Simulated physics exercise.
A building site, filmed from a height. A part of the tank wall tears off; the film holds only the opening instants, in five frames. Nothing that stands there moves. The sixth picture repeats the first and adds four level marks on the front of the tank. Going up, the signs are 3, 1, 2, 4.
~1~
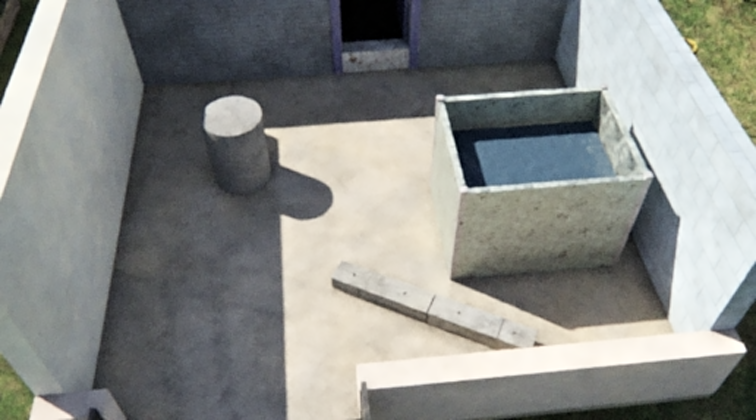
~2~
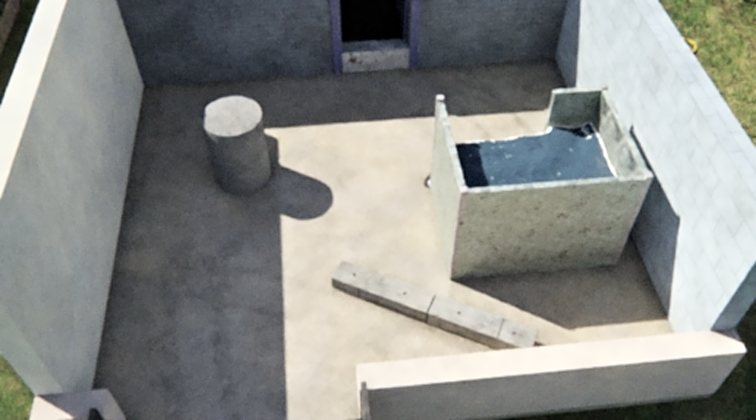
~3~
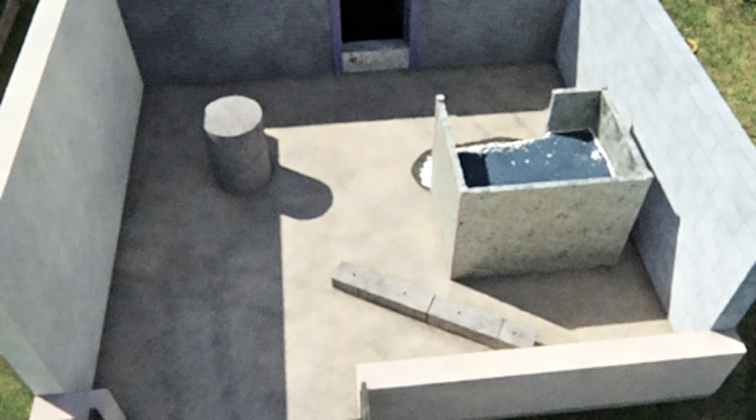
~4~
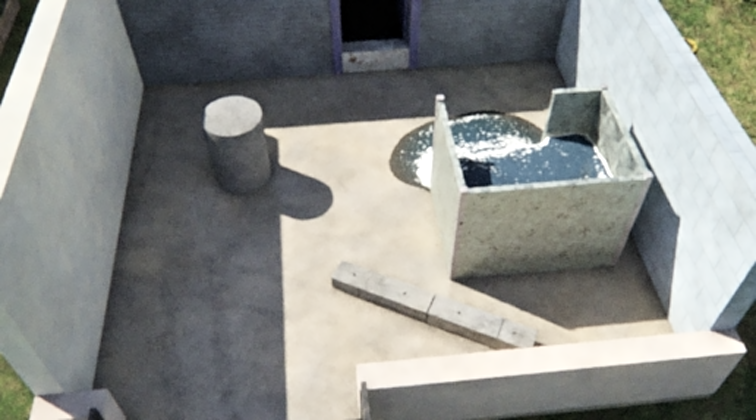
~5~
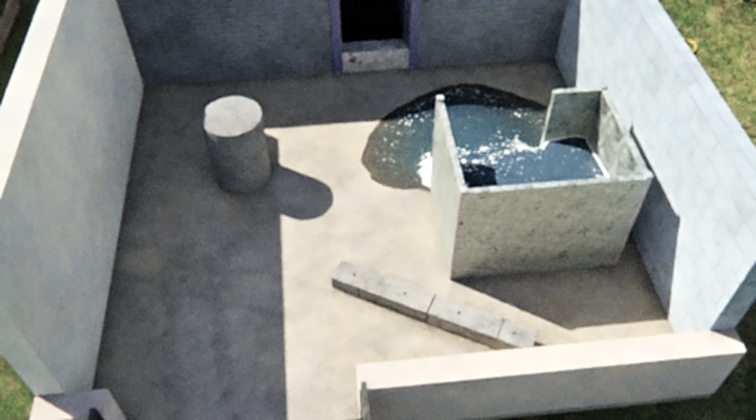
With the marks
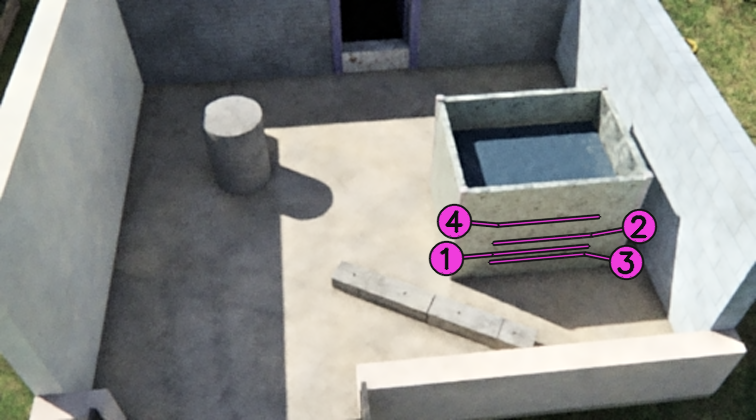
Water pouring from a breached concrete tank in a walled yard, spreading behind it and leftward across the sunlit ground.
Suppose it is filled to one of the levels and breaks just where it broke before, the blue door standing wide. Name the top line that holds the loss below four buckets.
4.
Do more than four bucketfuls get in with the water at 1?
No.
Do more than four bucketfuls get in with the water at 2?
No.
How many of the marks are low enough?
All four.
In magenta, 1 at (540, 250); 2 at (543, 239); 3 at (537, 258); 4 at (548, 220); from the bottom up 3, 1, 2, 4.
For mark 1, nothing gets over.
For mark 2, nothing gets over.
For mark 3, nothing gets over.
For mark 4, a bucket or two gets in.
